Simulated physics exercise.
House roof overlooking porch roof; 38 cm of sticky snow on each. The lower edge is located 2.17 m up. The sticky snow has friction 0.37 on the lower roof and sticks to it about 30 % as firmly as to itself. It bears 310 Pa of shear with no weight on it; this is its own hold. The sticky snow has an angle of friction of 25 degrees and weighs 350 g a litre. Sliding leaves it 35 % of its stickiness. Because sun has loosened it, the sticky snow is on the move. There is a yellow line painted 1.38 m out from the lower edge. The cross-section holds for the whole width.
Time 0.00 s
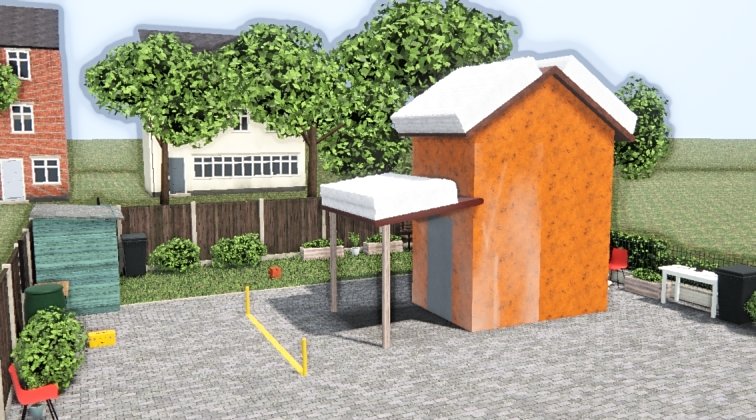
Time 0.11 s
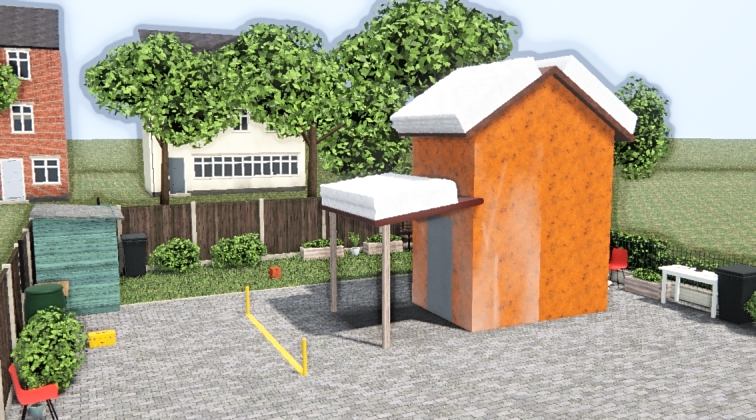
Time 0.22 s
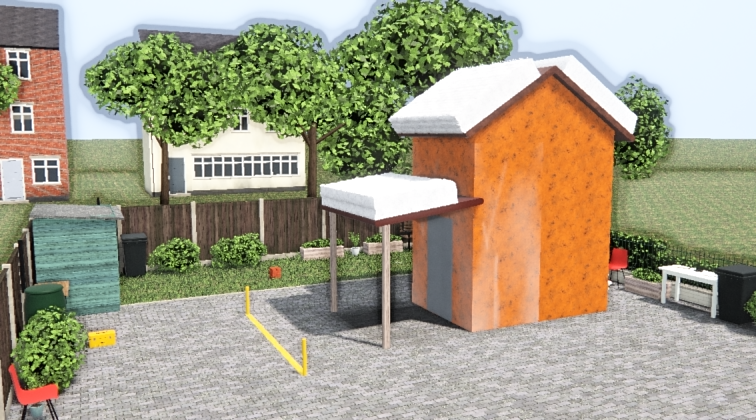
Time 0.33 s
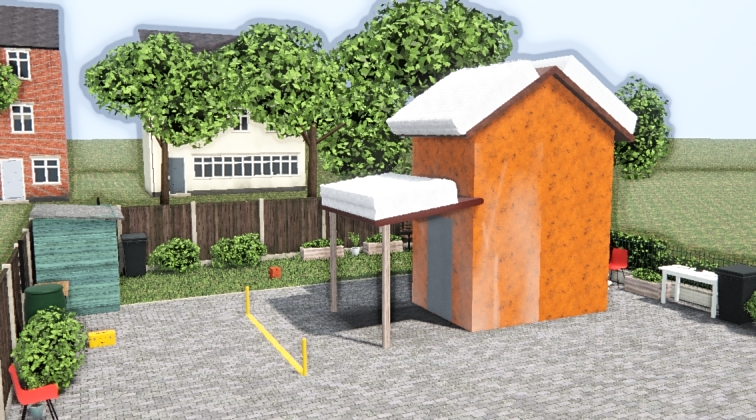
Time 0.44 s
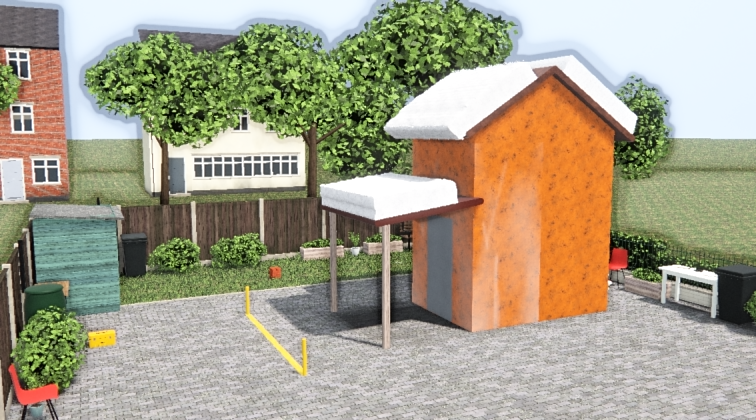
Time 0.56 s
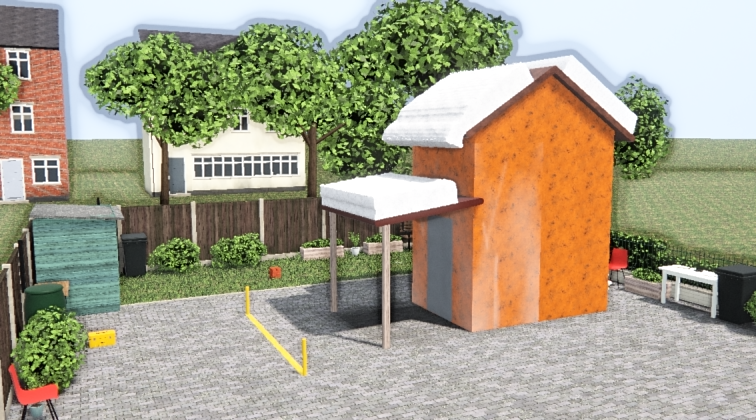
In this clip, a thick layer of snow on the left slope of an orange house's roof slides slightly down and left past the eave above a snow-covered porch, with faint cracks showing late, while the surrounding yard stays still.
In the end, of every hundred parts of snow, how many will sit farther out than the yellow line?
Near 15 out of 100.
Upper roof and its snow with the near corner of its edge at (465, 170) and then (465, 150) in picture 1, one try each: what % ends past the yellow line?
First try 0 %, second try 7 %.
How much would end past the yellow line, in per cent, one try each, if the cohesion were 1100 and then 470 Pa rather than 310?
Expect about 0 in a hundred, then about 8 in a hundred.
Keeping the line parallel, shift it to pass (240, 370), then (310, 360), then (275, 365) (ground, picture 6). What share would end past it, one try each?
First try 4 per cent, second 20 per cent, third 10 per cent.
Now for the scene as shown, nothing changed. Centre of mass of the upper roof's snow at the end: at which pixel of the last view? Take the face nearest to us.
It sits close to (377, 254) in the last view.
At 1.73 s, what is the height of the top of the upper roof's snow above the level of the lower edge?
1.4 m, roughly.
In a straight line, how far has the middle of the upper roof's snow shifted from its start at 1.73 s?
Straight-line shift: Roughly 1.8 m.
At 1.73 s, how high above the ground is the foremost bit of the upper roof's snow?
Height: Approx. 2.6 m.
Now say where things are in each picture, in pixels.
The first frame shows leading edge of the sticky snow at (465, 124).
The second frame shows leading edge of the sticky snow at (464, 125), its middle shifted 8 mm.
The third frame shows leading edge of the sticky snow at (463, 126), its middle shifted 3.3 cm, 2 % of it past the upper edge, in one piece.
The fourth frame shows leading edge of the sticky snow at (461, 117), its middle shifted 7.5 cm, 5 % of it past the upper edge, in one piece.
The fifth frame shows leading edge of the sticky snow at (457, 123), its middle shifted 14 cm, 8 % of it past the upper edge, in one piece.
The sixth frame shows leading edge of the sticky snow at (452, 130), its middle shifted 22 cm, 13 % of it past the upper edge, cracking.
After 1.09 s, none is below the lower edge and 0 % is past the line.
After 1.73 s, none is below the lower edge and 0 % is past the line.
After 2.36 s, 17 % is below the lower edge and 0 % is past the line.
After 3.00 s, 40 % is below the lower edge and 12 % is past the line.
After 4.40 s, at the end, 41 % is below the lower edge and 15 % is past the line.
